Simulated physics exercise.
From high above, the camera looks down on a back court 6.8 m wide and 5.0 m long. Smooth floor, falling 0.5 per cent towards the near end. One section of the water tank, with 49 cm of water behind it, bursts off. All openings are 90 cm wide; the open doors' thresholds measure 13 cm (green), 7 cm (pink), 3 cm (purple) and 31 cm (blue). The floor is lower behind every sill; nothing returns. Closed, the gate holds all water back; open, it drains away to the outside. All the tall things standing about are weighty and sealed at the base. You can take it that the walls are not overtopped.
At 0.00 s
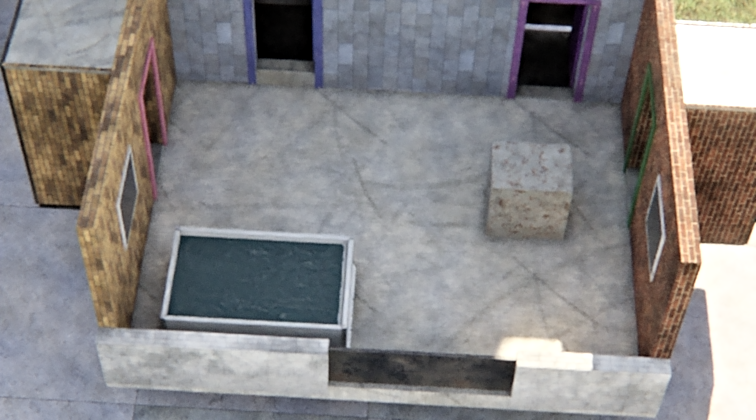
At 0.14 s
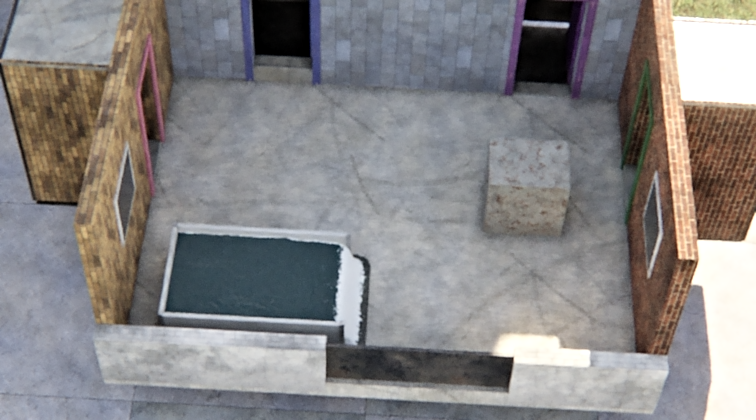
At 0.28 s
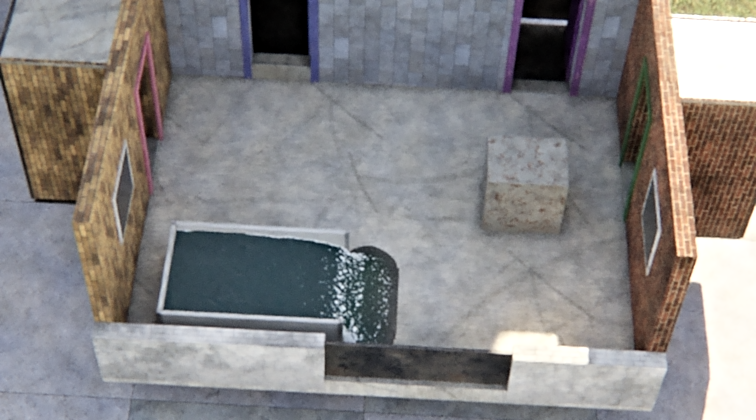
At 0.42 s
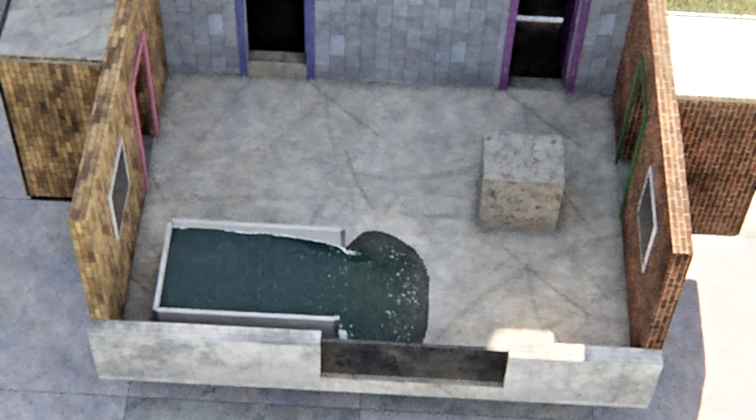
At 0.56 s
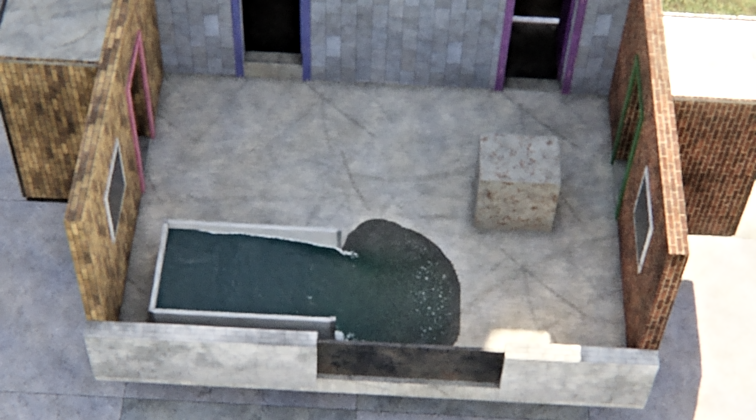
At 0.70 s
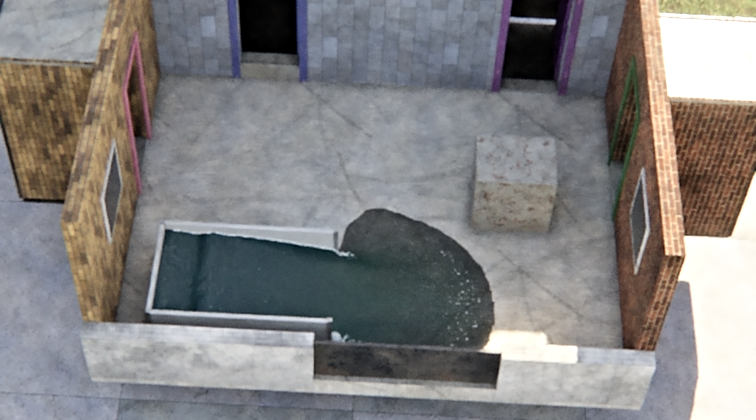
Dark green water bursts from the right end of a pale-rimmed tank in a walled grey court, seen from high above, first frothing white, then fanning rightward in a widening dark sheet. A speckled stone block stands at right between brick walls, with purple-framed and blue-framed doorways behind and a low pale wall in front. The water spreads past the dark gate while the view drifts very slightly.
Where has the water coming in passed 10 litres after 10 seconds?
At the green door it has not passed it; at the pink door it has not passed it; at the purple door it has passed it; at the blue door it has not passed it.
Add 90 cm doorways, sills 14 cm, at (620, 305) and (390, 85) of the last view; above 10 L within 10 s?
The first door gets there and the second falls short.
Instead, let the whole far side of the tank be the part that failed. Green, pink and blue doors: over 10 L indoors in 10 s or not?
At green the amount is beneath the mark, at pink it is higher than the mark, and at blue it is beneath the mark.
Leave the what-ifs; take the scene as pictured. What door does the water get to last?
Pink.
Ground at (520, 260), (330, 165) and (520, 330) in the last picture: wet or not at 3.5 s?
Listed in turn: Swamped / spared so far / swamped.
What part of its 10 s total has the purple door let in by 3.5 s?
0 percent or so by then.
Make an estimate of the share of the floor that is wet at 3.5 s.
Covered: Roughly 50 %.
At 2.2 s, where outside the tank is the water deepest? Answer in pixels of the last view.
That would be near pixel (616, 380).
After 1.4 s water covers 30 % of the floor and is deepest (21 cm) near (346, 320); green door not reached, pink door not reached, purple door not reached, blue door not reached.
After 2.2 s water covers 35 % of the floor and is deepest (30 cm) near (616, 380); green door not reached, pink door not reached, purple door not reached, blue door not reached.
After 3.5 s water covers 50 % of the floor and is deepest (25 cm) near (587, 344); green door 10 cm at the sill, 0 L in, pink door not reached, purple door not reached, blue door not reached.
After 6.0 s water covers 60 % of the floor and is deepest (16 cm) near (598, 113); green door 9 cm at the sill, 0 L in, pink door not reached, purple door 11 cm at the sill, 63 L in, blue door not reached.
After 10.0 s water covers 95 % of the floor and is deepest (10 cm) near (166, 117); green door 6 cm at the sill, 0 L in, pink door 7 cm at the sill, 0 L in, purple door 6 cm at the sill, 129 L in, blue door 4 cm at the sill, 0 L in.
